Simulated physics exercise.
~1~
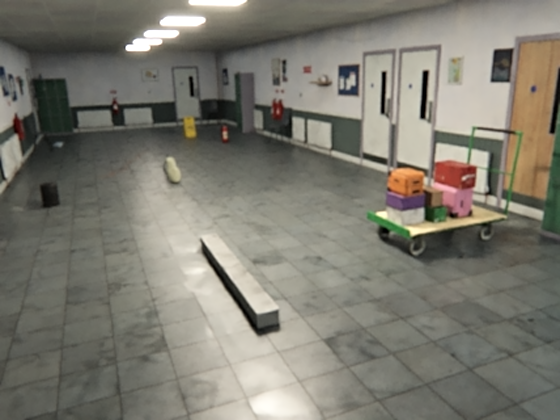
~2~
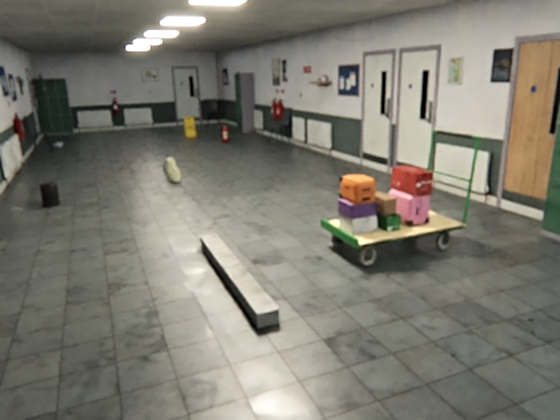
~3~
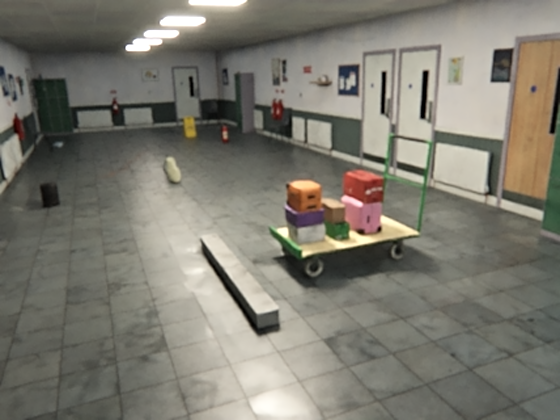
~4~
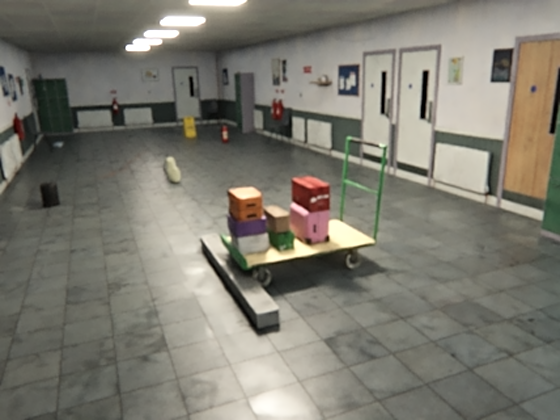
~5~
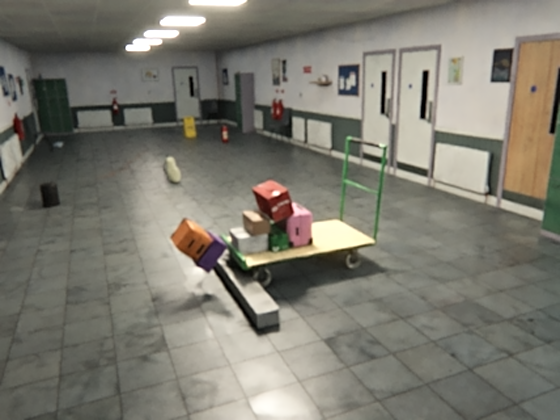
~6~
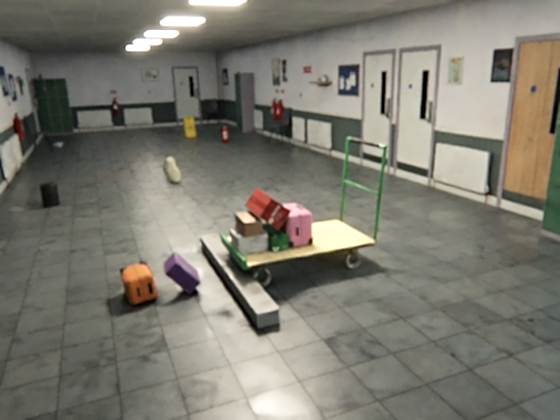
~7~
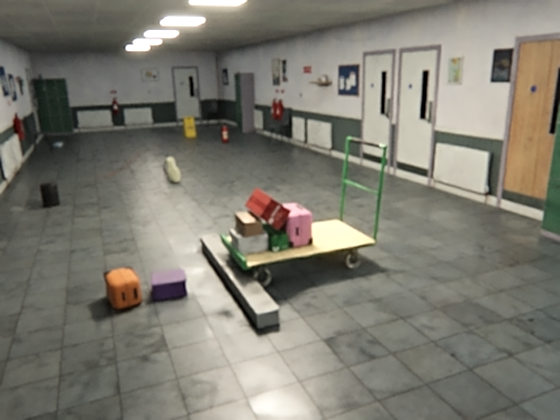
A flatbed trolley with a green handle rolls leftward across the grey tiled floor of a long hall, seen from a raised, still viewpoint. Its wooden deck carries an orange suitcase on a purple tote at the front, with a red carton, a brown tote, a pink suitcase and white and green parcels behind. The wheels meet a low kerb and the trolley stops. The orange and purple pieces pitch over the front and tumble to the floor, while the brown tote tips and the red carton tilts. Those two settle on the deck beside the upright pink suitcase and the parcels.
